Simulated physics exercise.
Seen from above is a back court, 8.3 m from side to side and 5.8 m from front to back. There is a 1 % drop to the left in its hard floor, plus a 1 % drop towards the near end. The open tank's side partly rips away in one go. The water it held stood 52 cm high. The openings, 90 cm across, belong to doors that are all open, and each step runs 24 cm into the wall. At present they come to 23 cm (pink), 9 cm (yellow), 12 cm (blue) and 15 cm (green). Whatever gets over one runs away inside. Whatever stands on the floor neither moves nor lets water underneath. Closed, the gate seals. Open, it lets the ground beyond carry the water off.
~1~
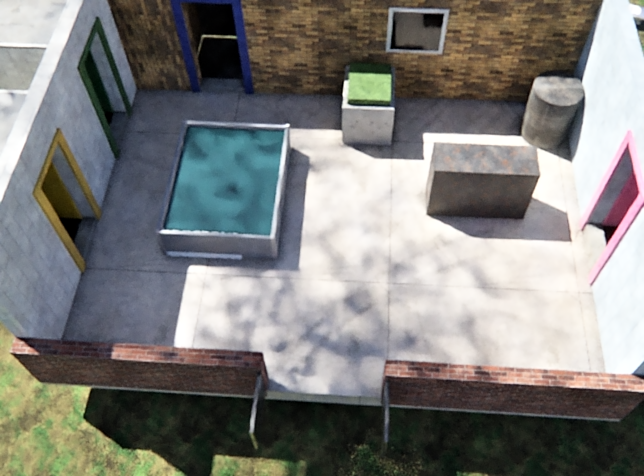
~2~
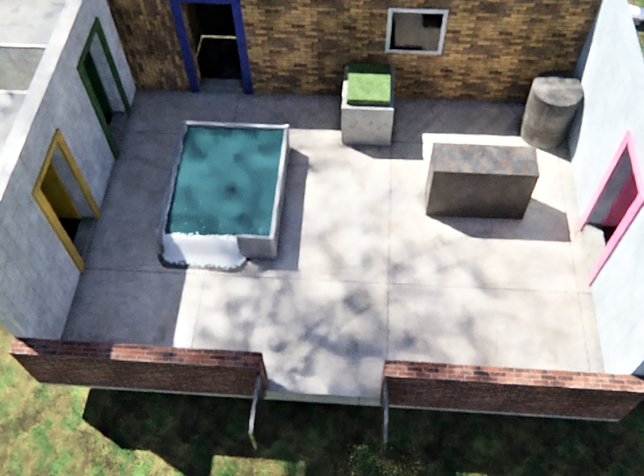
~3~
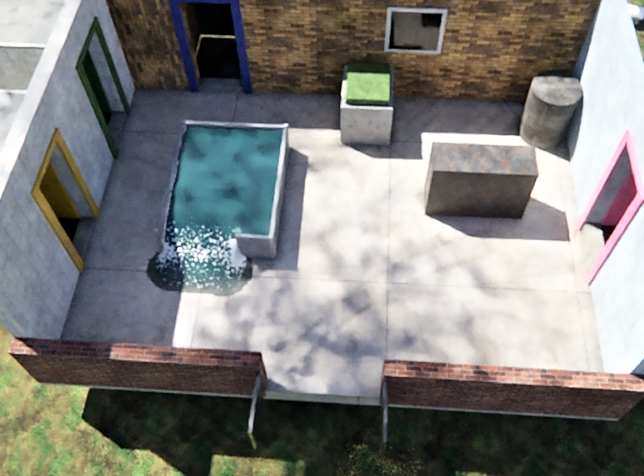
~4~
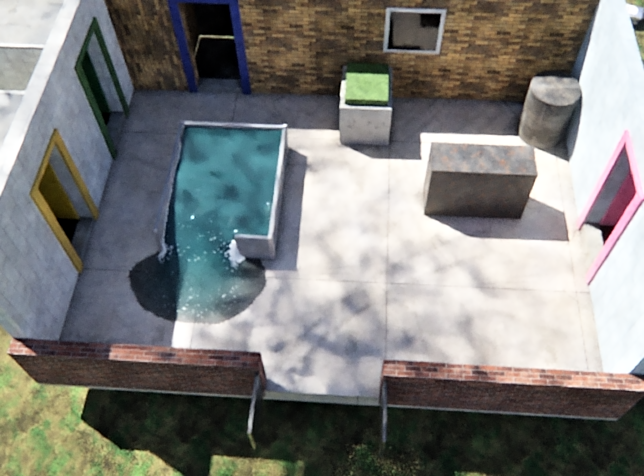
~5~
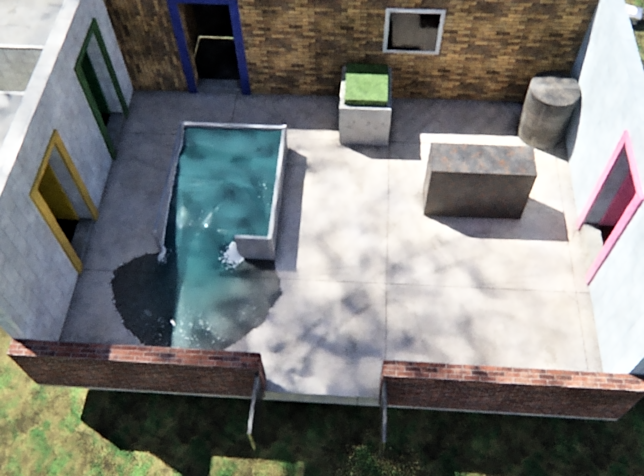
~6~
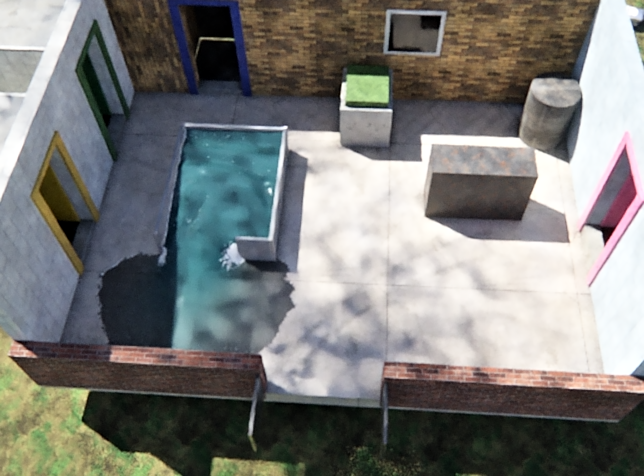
Water bursts through the near side of the open tank and spreads across the courtyard floor.
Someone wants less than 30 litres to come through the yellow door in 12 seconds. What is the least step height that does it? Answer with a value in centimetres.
It needs to be around 5.5 cm high.
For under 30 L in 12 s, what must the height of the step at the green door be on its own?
For green, a step near 8.0 cm.
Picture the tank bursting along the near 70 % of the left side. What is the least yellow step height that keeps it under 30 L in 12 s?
The answer is some 31 cm.
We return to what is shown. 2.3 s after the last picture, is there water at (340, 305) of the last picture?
At that moment it's submerged.
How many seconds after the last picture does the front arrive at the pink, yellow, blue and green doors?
Pink at 5.0 seconds, yellow at 1.8 seconds, blue at 3.8 seconds, green at 2.8 seconds.
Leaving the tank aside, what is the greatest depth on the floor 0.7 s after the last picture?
I'd put it near 32 cm.
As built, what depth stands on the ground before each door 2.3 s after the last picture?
Door by door in centimetres - pink 0, yellow 10, blue 0, green 0.
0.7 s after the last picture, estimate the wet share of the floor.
Near 15 per cent of the open floor.
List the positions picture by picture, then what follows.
In the first picture, still water, 52 cm deep, in the open tank at (226, 179); the yellow door at (72, 207) is dry.
In the second picture, water pours out at (202, 246) and has run 0.3 m, to (220, 268); about 9 cm deep outside, 52 cm at the back.
In the third picture, the front is at (190, 289), 0.7 m from the gap at (201, 246); 0.9 m2 of floor is wet, 52 cm left at the back.
In the fourth picture, water pours out at (201, 247) and has run 1.2 m, to (172, 315); about 7 cm deep outside, 52 cm at the back.
In the fifth picture, the front is at a hidden place, 1.8 m from the gap at (200, 248); 3.2 m2 of floor is wet, 52 cm left at the back.
In the sixth picture, the gap is at (201, 249), the front 2.1 m out at a hidden place; the back of the open tank holds 49 cm; the yellow door at (70, 210), 2.0 m from the gap, is still 1.0 m from the nearest water.
Then, 0.7 s after the last picture water covers 15 % of the floor, deepest (32 cm) near (158, 371); it has not reached the yellow door.
Then, 2.3 s after the last picture water covers 30 % of the floor, deepest (35 cm) near (54, 365); 10 cm at the yellow door, 0 litres in over its 9 cm step.
Then, 11.3 s after the last picture water covers 85 % of the floor, deepest (10 cm) near (54, 365); 8 cm at the yellow door, 3 litres in over its 9 cm step.
At the yellow door as built, the water peaked near 10 cm, 2.3 s after the last picture.
Run again over the same 12 s with other heights there, 49 litres in over 4.5 cm, 15 litres over 7 cm. The limit of 30 litres is kept from about 5.5 cm up.
